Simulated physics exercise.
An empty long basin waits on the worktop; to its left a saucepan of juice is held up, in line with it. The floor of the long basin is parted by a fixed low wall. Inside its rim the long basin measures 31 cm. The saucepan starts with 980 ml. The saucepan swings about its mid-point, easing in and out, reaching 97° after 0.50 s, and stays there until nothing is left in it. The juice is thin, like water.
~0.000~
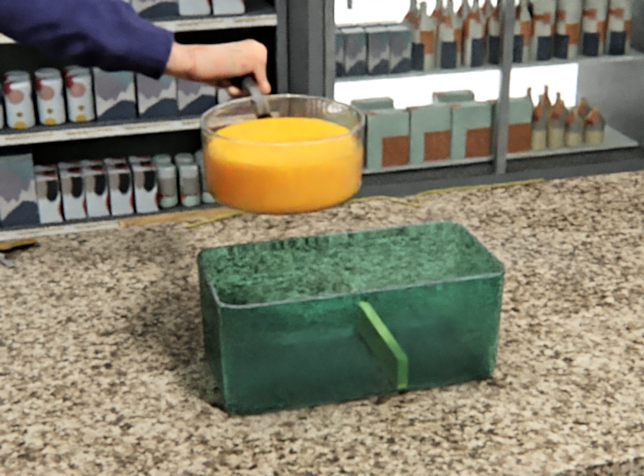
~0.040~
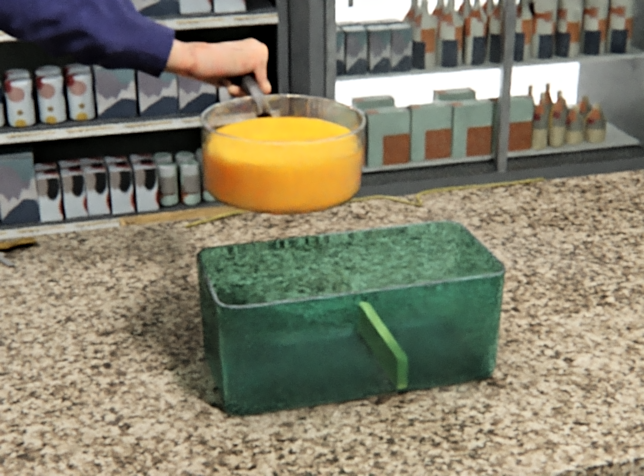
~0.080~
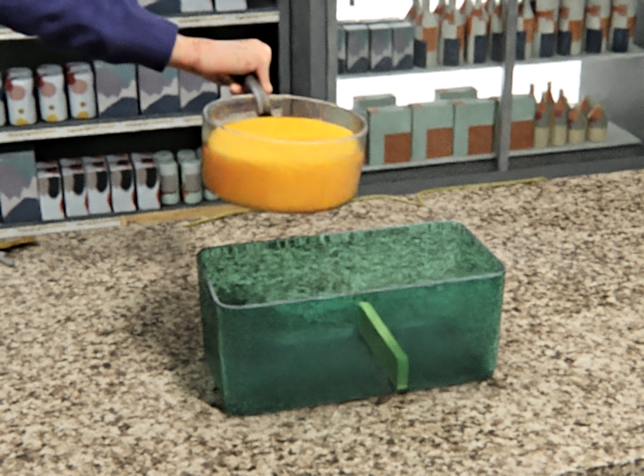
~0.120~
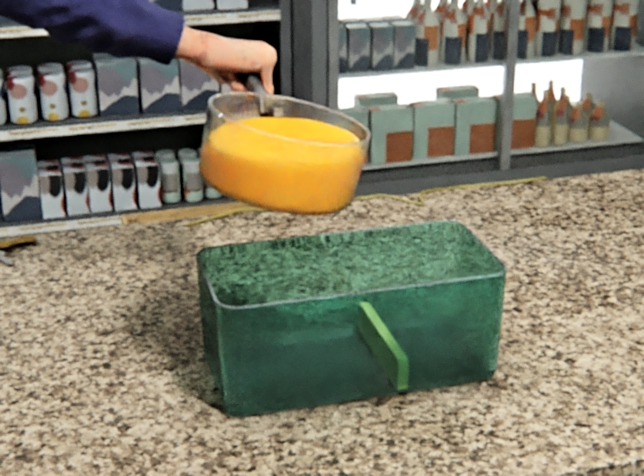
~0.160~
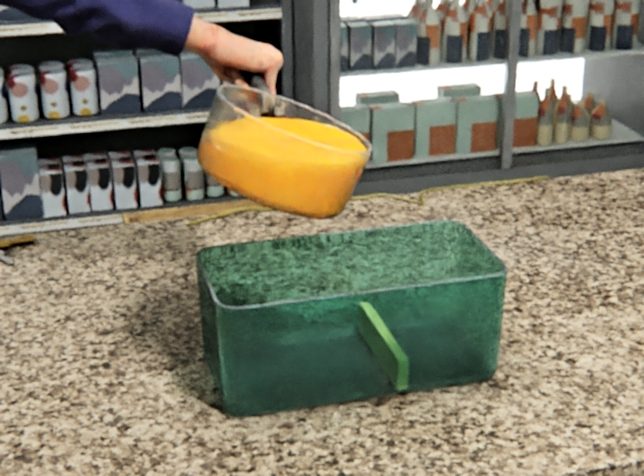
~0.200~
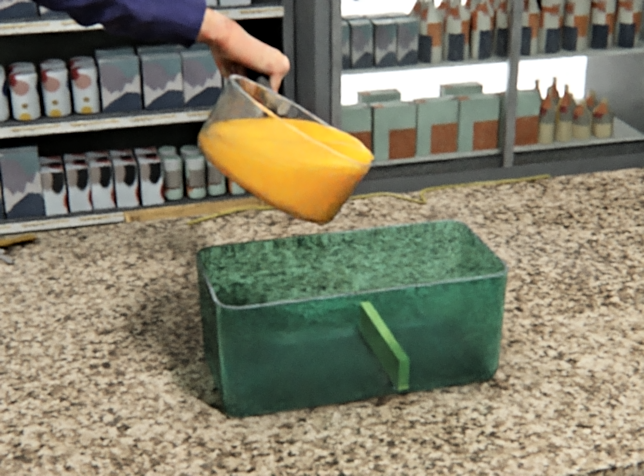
The footage shows a hand holding a clear pan of orange juice above an empty green long basin on a speckled worktop, then gradually tilting the pan to the right until the juice reaches its lower rim.
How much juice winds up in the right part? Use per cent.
Roughly 42 per cent is past the wall.
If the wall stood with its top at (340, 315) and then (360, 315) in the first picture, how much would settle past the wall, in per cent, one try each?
In turn about 80 and 65 per cent.
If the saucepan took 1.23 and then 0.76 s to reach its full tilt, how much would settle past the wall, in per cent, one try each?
First 60, then 45 per cent.
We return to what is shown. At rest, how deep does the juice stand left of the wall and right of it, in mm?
Some 20 mm on the left and 28 mm on the right.
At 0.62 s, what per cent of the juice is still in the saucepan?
Near 8 in a hundred.
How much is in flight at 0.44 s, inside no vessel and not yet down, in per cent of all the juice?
Some 44 per cent.
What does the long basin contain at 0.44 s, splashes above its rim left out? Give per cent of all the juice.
Some 30 per cent.
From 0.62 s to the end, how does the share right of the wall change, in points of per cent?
The share moves down, by some 14 per cent.
By 0.44 s the tilt is 94° and 27 per cent is still to pour, 2 is left of the wall and 27 right of it.
By 0.62 s the tilt is 97° and 8 per cent is still to pour, 22 is left of the wall and 56 right of it.
By 0.80 s the tilt is 97° and 3 per cent is still to pour, 35 is left of the wall and 46 right of it.
By 1.00 s the tilt is 97° and 1 per cent is still to pour, 49 is left of the wall and 48 right of it.
At rest 55 per cent lies left of the wall, 42 right of it and 2 outside.
